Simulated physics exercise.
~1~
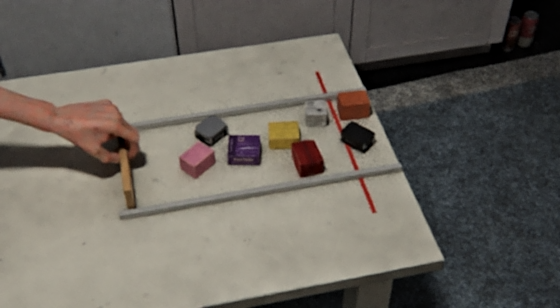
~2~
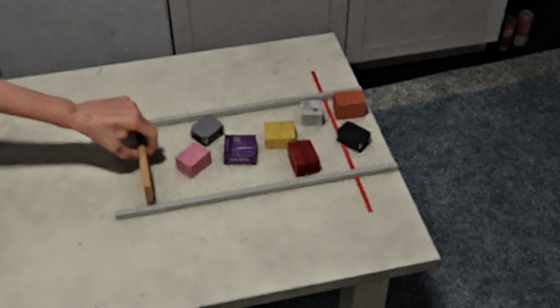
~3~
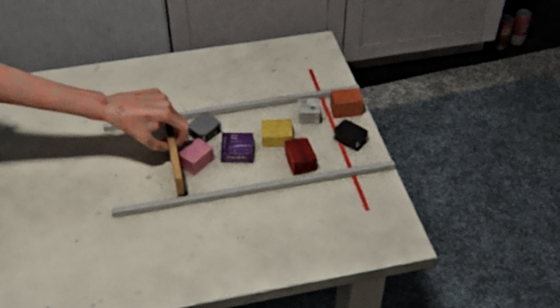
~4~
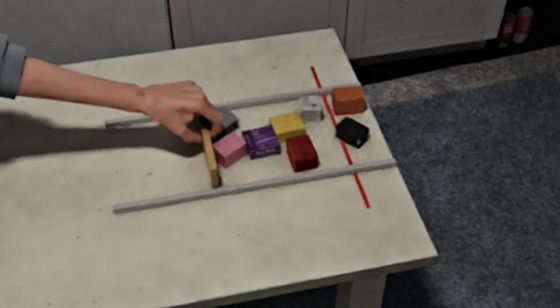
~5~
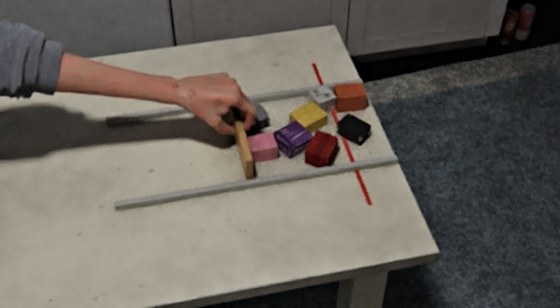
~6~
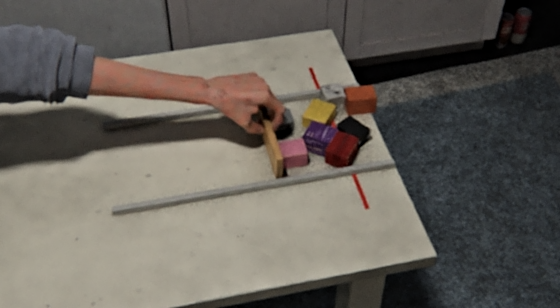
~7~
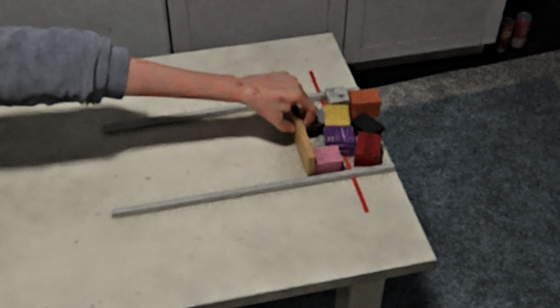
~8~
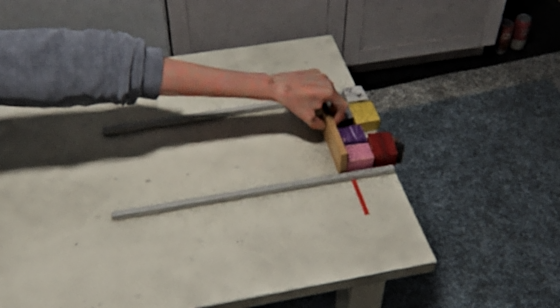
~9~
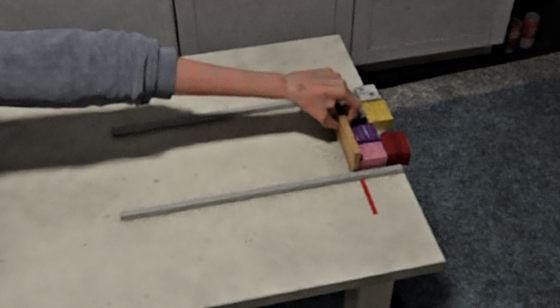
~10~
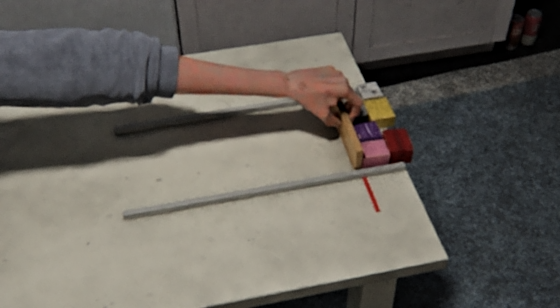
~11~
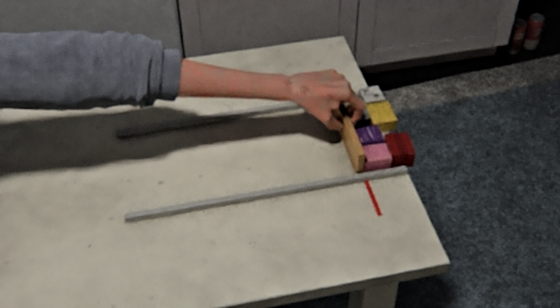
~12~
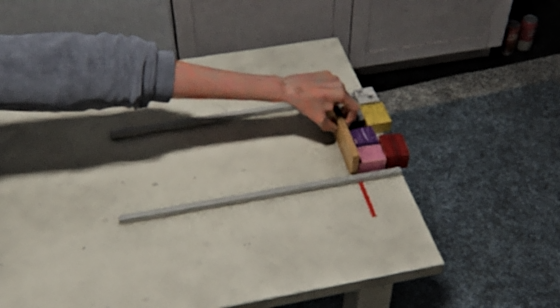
A hand slides an upright wooden board rightward across a pale table, between two grey rails, toward a scatter of small blocks and cases. The board reaches the pink block and the grey case first, then pushes them into the purple, yellow and red pieces. The bunch tightens as it crosses the red tape, nudging the white box, the orange block and the black case toward the table's edge. The orange block drops out of view and the black case tips off the edge. The board stops near the tape, with the remaining pieces packed at the edge.
